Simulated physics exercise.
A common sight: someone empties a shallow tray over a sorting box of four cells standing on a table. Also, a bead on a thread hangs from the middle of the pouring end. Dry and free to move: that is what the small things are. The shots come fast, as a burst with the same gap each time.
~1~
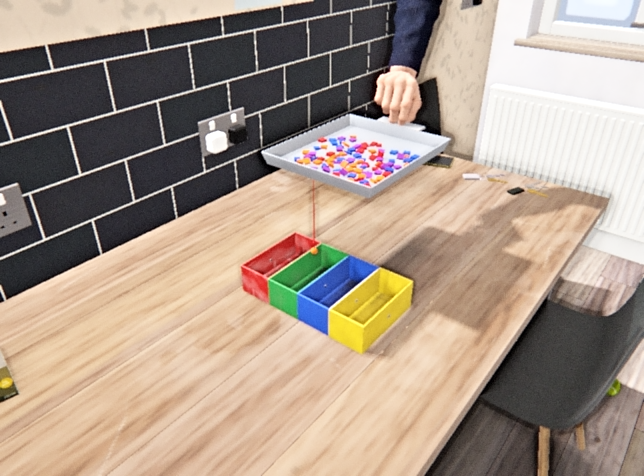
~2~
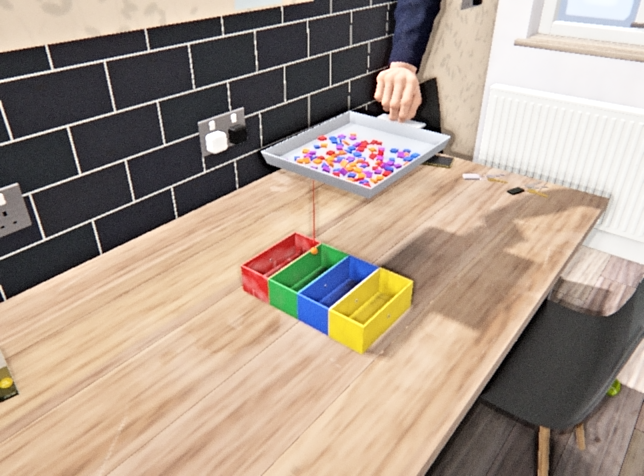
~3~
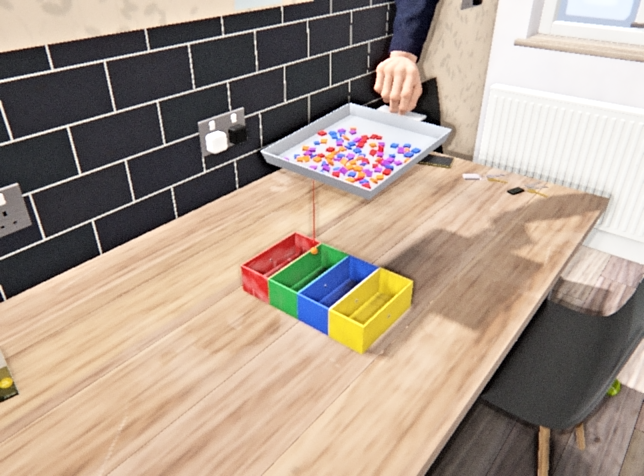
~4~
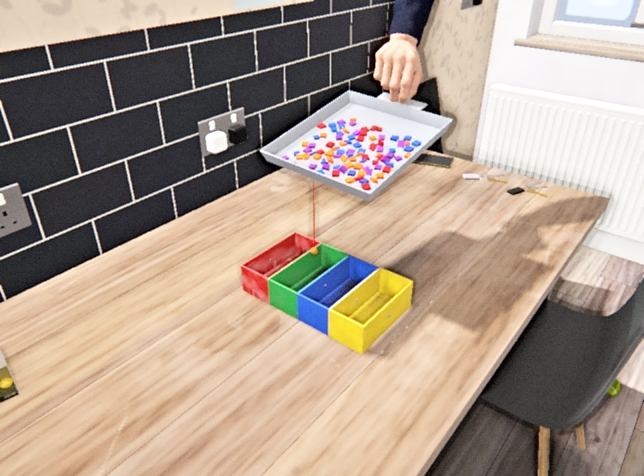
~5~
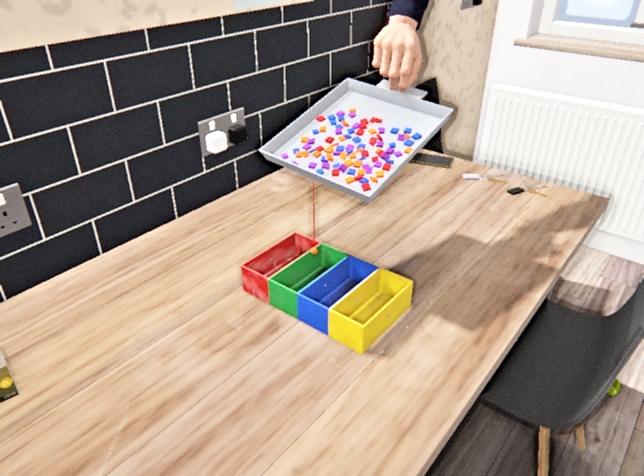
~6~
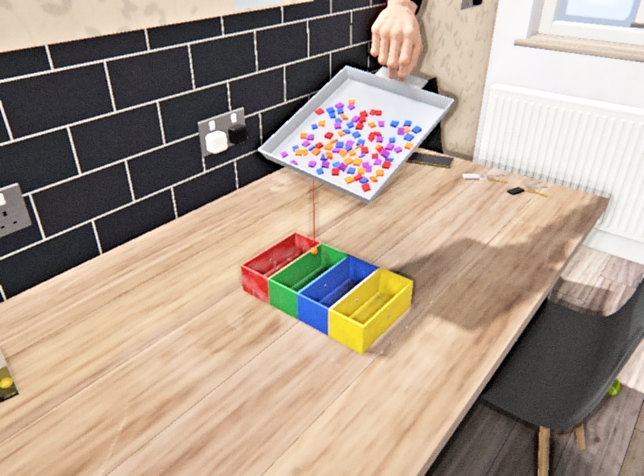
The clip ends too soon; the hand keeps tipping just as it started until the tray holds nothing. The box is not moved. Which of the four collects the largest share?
The blue one.
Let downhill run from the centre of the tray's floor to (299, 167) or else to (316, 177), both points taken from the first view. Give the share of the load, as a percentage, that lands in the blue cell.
I'd expect around 0 in a hundred first and around 20 in a hundred second.
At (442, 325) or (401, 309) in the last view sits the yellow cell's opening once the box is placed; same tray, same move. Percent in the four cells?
Estimates in order: 80 percent, 100 percent.
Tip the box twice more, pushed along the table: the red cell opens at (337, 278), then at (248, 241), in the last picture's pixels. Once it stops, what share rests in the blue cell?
Close to 0 in a hundred, then close to 20 in a hundred.
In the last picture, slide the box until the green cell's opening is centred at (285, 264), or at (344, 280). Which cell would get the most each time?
The first time it is the cell in yellow, and the second time it is the green one.
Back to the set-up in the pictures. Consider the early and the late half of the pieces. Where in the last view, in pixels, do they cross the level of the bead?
First half (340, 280); second half (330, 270).
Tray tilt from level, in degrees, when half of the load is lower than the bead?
Angle: Close to 115°.
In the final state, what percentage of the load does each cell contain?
In per cent: The red cell gets 0, the green cell 20, the blue cell 50 and the yellow cell 20.
Soon, tray tipped steeply; nearly all on the tray; a stray few falling or outside the box.
A while on, tray tipped past a quarter turn; a small part on the tray; about a quarter in the blue cell; a small part in the yellow cell; a small part in the green cell; about half falling or outside the box.
Towards the end, tray tipped past a quarter turn; about half in the blue cell; about a quarter in the yellow cell; about a quarter in the green cell; a stray few in the red cell; a stray few falling or outside the box.
Finally, tray tipped past a quarter turn; about half in the blue cell; about a quarter in the yellow cell; about a quarter in the green cell; a stray few in the red cell; a stray few outside the box.
